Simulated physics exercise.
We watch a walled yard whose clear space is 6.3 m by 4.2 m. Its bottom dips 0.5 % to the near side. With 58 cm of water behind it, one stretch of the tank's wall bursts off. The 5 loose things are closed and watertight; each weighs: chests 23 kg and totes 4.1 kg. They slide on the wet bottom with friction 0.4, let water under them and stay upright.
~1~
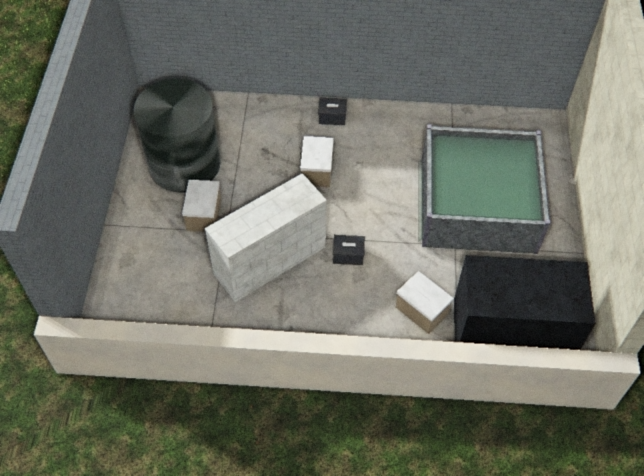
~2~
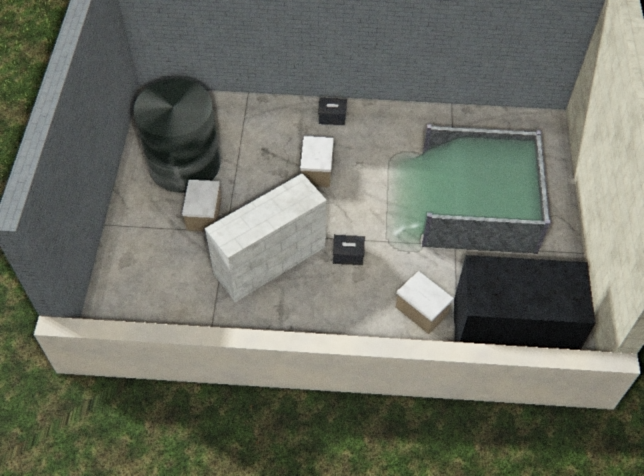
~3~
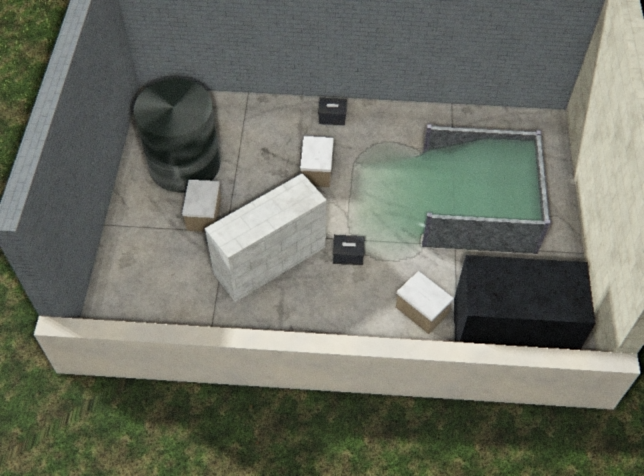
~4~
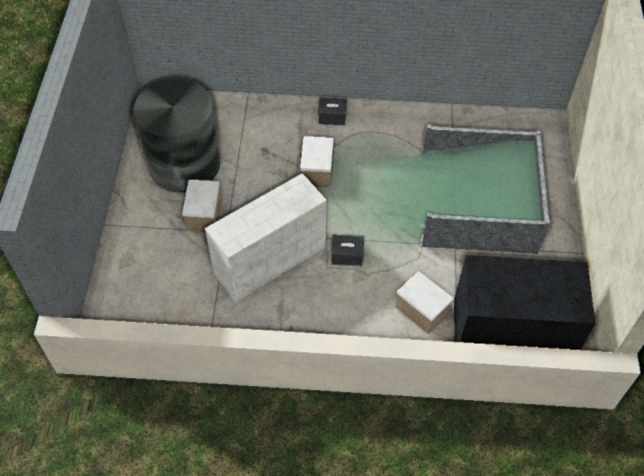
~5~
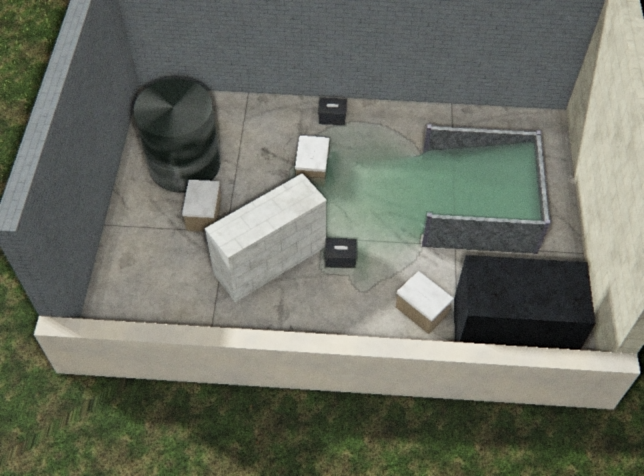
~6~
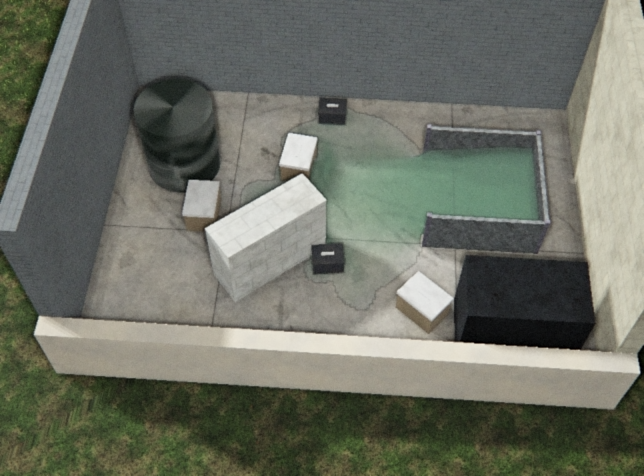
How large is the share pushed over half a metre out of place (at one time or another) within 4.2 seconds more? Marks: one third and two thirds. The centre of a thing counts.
It is two thirds or more.
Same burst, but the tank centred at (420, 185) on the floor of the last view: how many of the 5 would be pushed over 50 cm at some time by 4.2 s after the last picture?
In that case 4 of them.
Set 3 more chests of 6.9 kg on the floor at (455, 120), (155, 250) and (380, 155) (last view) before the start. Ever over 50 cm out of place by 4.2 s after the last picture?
In that order: Short of it, past it, over.
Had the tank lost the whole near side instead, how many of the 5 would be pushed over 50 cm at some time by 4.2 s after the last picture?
Then 2.
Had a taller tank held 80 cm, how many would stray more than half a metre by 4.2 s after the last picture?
In that case 4 of them.
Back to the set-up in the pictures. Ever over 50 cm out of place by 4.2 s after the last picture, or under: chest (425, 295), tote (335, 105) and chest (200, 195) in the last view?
In that order: Under, past it, over.
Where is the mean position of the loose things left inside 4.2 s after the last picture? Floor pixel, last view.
At about (219, 247).
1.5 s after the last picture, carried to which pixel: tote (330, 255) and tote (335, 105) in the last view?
Around (173, 321) and (266, 87).
Then, 0.4 s after the last picture 2 of 5 are over 50 cm from their spots; 0 afloat.
Then, 1.5 s after the last picture 4 of 5 are over 50 cm from their spots; 1 afloat.
Then, 2.8 s after the last picture 4 of 5 are over 50 cm from their spots; 4 afloat.
Then, 4.2 s after the last picture 3 of 5 are over 50 cm from their spots, and 4 have been at some point; 3 afloat.
